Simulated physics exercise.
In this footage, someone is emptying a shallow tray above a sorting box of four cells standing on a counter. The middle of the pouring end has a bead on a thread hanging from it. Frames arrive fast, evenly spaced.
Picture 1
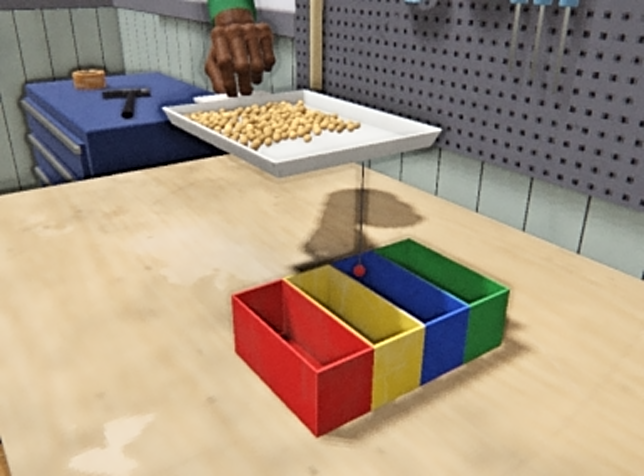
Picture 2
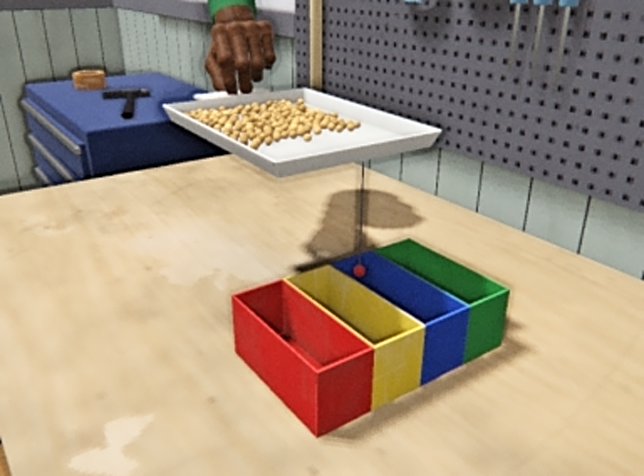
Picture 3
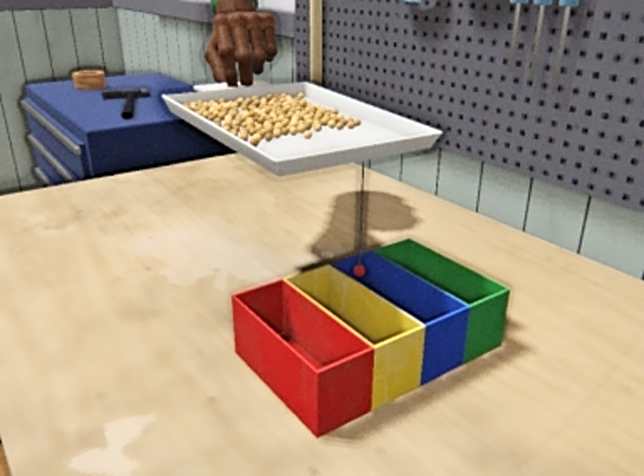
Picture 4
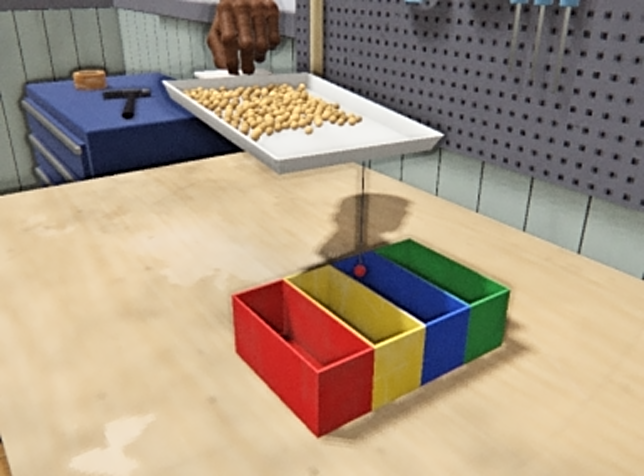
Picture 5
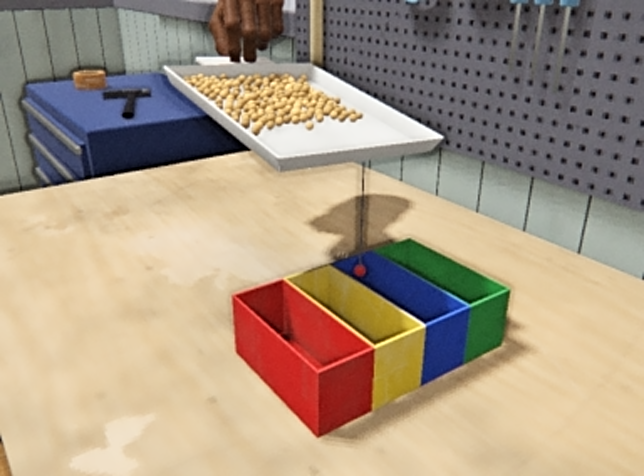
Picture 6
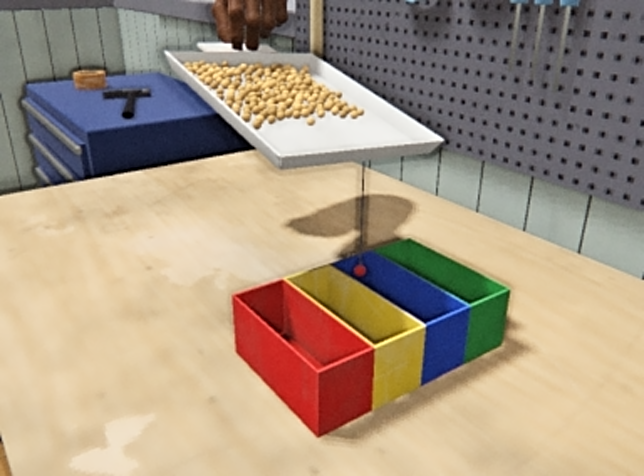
A shallow white tray of dried chickpeas slowly tilted as a hand raised its far end, its pouring edge dipping slightly at the right corner, above a red, yellow, blue and green sorting box.
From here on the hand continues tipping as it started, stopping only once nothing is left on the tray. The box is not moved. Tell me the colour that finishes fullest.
It's green.
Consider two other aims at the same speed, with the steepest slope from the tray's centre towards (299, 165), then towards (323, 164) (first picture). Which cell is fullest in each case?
That red cell, then red.
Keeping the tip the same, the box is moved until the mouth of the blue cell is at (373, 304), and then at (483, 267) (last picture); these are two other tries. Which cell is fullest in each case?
Try 1 - that green cell. Try 2 - yellow.
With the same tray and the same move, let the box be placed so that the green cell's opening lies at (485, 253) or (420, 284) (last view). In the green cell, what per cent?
It comes to roughly 0 per cent in one try and roughly 40 per cent in the next.
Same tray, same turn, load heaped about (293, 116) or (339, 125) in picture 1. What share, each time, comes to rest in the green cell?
Close to 60 in a hundred, then close to 60 in a hundred.
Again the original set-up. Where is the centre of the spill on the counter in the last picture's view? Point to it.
Close to pixel (508, 322) in the last view.
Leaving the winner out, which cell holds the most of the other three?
The answer here is blue.
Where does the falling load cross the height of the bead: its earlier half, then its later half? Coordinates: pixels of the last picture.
About (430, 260) to begin with, then about (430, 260).
Soon after the last picture, tray tipped steeply; most on the tray; a small part in the green cell; a stray few in the blue cell; a stray few in the yellow cell; a small part falling or outside the box.
A little later, tray tipped right over; about a third on the tray; about a quarter in the green cell; a small part in the blue cell; a stray few in the yellow cell; about a third falling or outside the box.
Later still, tray tipped past a quarter turn; about half in the green cell; about a third in the blue cell; a small part in the yellow cell; a stray few in the red cell; a small part falling or outside the box.
At rest, tray tipped past a quarter turn; about half in the green cell; about a third in the blue cell; a small part in the yellow cell; a stray few in the red cell; a small part outside the box.
